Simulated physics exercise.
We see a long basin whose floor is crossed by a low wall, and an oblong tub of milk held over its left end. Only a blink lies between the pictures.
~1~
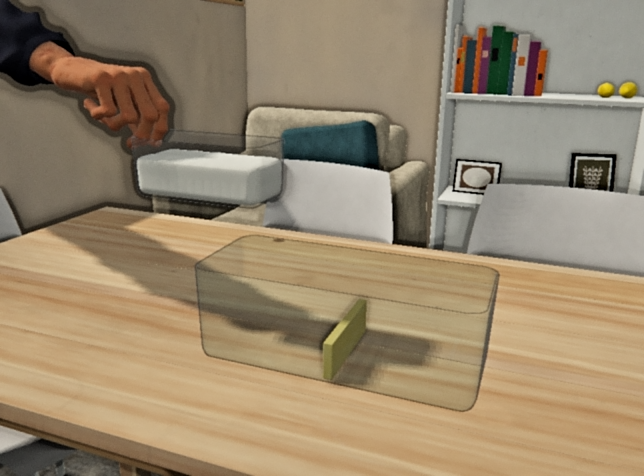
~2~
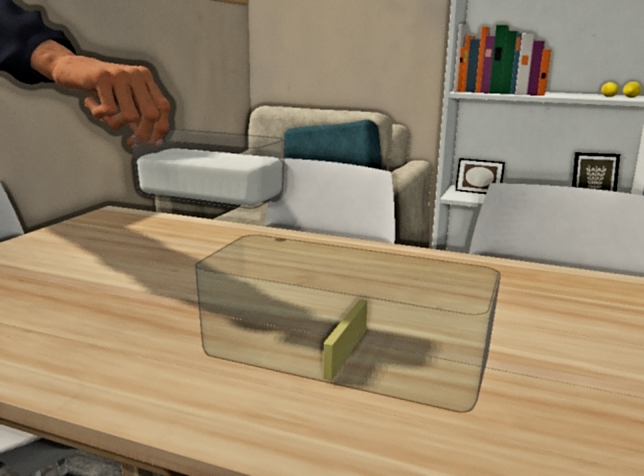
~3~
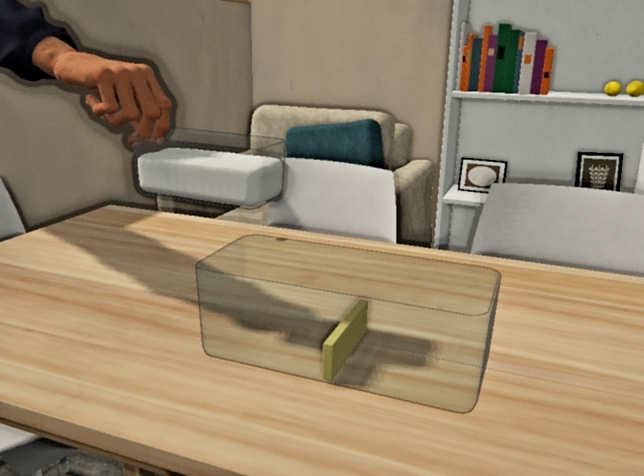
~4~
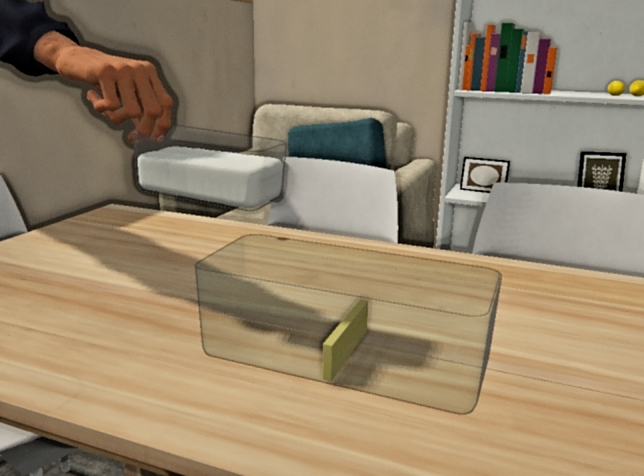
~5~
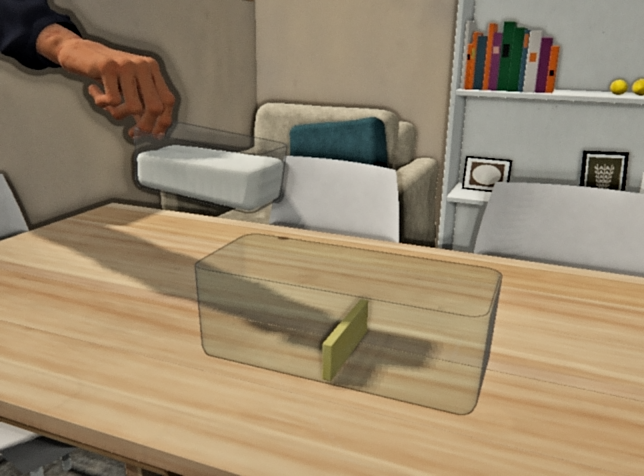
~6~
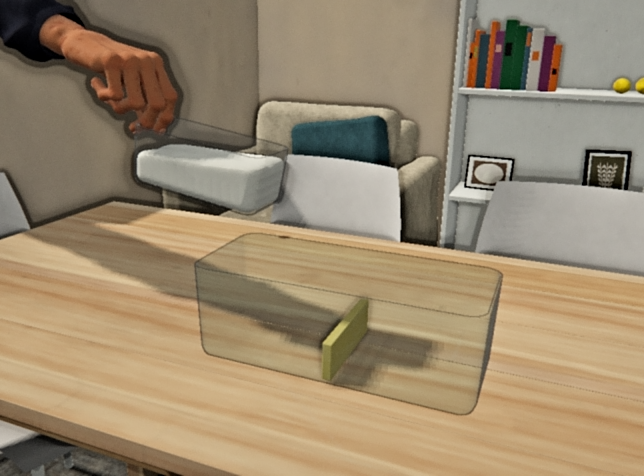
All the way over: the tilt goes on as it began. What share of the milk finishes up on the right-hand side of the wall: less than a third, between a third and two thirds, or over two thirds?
Falls short of a third.
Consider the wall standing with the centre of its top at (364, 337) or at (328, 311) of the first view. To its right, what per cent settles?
Near 10 % and 20 %.
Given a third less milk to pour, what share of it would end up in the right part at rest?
Estimate: Around 0 per cent.
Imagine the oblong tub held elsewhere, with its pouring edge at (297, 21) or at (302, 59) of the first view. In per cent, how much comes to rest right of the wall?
Estimate, first then second: 60 per cent and 60 per cent.
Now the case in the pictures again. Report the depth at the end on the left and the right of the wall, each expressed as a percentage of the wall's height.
Once it settles, the left reaches around 60 and the right around 0.
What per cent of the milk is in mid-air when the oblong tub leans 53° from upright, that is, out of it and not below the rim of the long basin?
Share in flight: Approx. 25 %.
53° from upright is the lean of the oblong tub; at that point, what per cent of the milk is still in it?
I'd put it near 60 %.
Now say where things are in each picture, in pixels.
Tilt 0°; pouring edge (272, 145); surface from (155, 153) to (273, 164); the long basin's rim runs from (221, 251) to (494, 292); the wall's top is at (347, 321), in the first picture.
Tilt 0°; pouring edge (273, 145); surface from (156, 153) to (274, 164), in the second picture.
Tilt 1°; pouring edge (273, 146); surface from (156, 152) to (273, 164), in the third picture.
Tilt 3°; pouring edge (274, 149); surface from (157, 151) to (274, 165), in the fourth picture.
Tilt 6°; pouring edge (275, 151); surface from (157, 150) to (274, 165), in the fifth picture.
Tilt 9°; pouring edge (276, 155); surface from (157, 149) to (274, 164), in the sixth picture.
A moment on, the oblong tub is tipped part way and 58 per cent is still to pour, 15 is left of the wall and 0 right of it.
Next, the oblong tub is tipped on its side and 15 per cent is still to pour, 79 is left of the wall and 1 right of it.
Then the oblong tub is tipped on its side and 3 per cent is still to pour, 95 is left of the wall and 1 right of it.
Later the oblong tub is tipped on its side and 0 per cent is still to pour, 98 is left of the wall and 1 right of it.
In the end 99 per cent lies left of the wall, 1 right of it and 0 outside.
